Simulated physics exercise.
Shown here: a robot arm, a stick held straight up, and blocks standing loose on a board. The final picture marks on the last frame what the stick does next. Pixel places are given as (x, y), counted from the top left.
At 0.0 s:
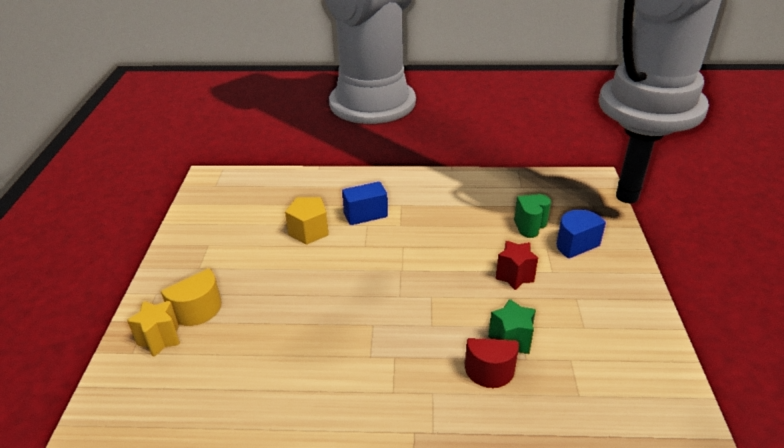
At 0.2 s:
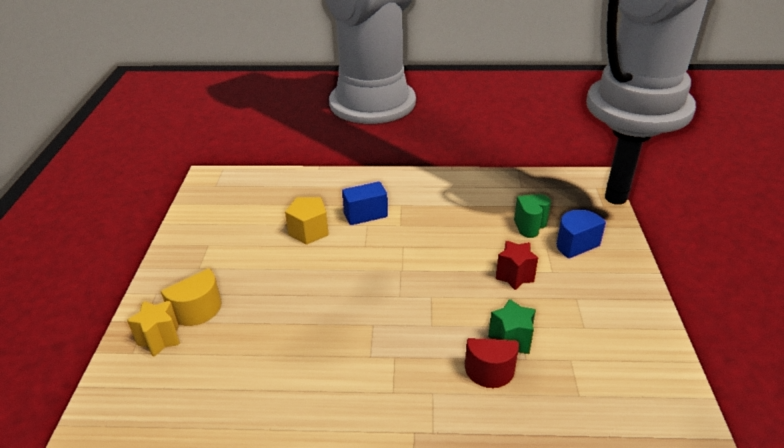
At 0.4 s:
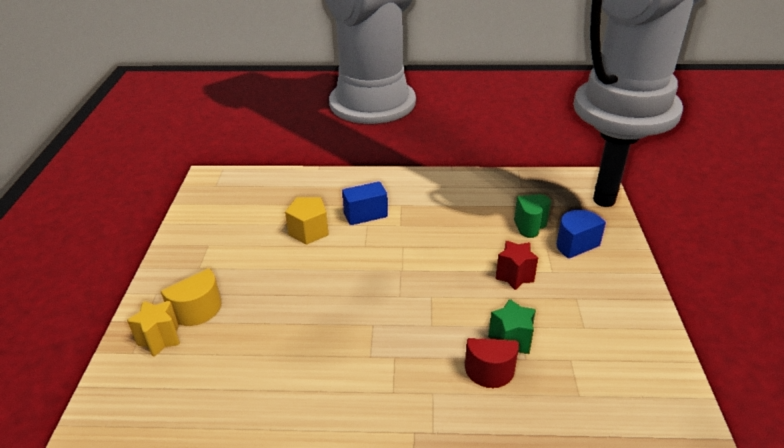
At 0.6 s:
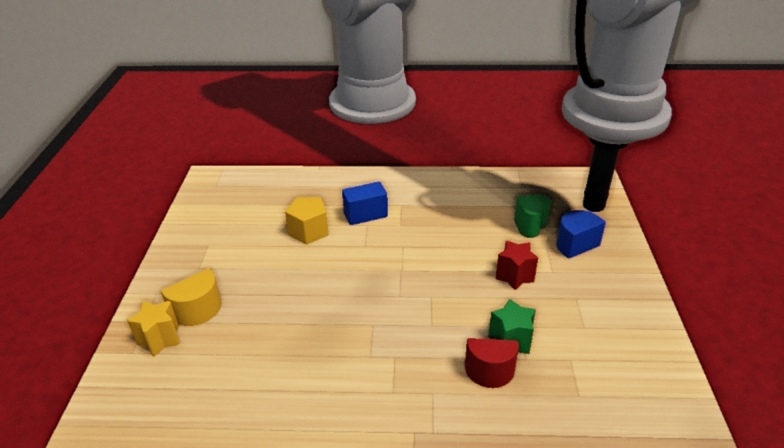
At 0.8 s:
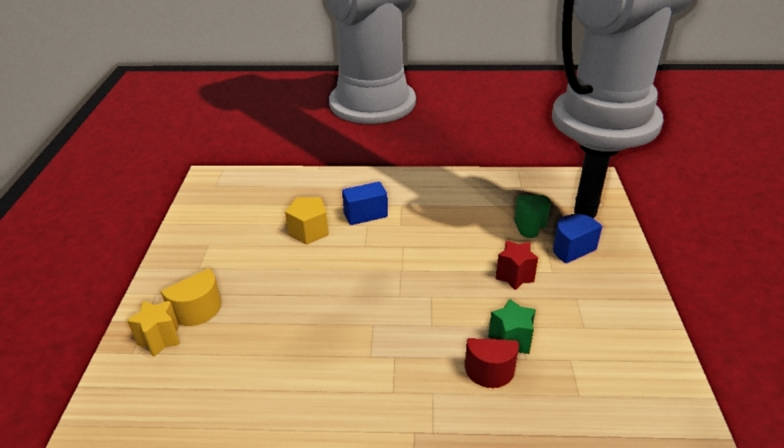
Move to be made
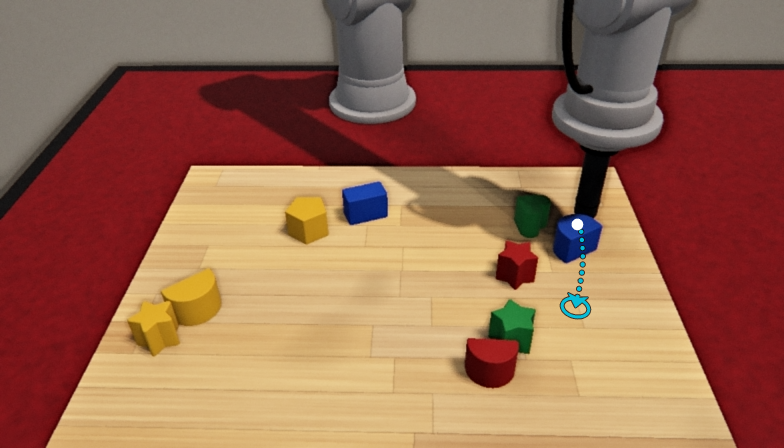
The robot arm's black stick moved slowly left along the top right of the wooden board, then came down against the blue block and nudged it slightly, while the other blocks stayed still.
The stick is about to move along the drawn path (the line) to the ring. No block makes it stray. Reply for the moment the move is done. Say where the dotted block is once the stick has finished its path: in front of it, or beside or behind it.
Beside or behind.
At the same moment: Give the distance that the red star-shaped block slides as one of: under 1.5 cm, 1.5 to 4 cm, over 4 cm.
Once the path ends, it will sit under 1.5 cm from where it is now.
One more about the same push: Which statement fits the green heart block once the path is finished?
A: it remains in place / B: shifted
My pick is A.
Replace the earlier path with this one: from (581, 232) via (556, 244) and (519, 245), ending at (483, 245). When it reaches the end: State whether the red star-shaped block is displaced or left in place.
It is not moved.
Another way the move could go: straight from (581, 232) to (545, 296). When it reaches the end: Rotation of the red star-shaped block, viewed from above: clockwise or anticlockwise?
Rotation: Clockwise.
The line goes from (581, 232) over (582, 268) to (575, 307); the dot is on the blue half-round block.
On the path given first. One third of the way, stick (587, 237); blue half-round block (569, 245), turned 30° clockwise.
Two thirds of the way, stick (585, 262); red star-shaped block (513, 252), turned 25° clockwise; blue half-round block (557, 263), turned 70° clockwise.
At the end, stick (580, 289); red star-shaped block (510, 253), turned 35° clockwise; green heart block unmoved; blue half-round block (547, 278), turned 120° clockwise.
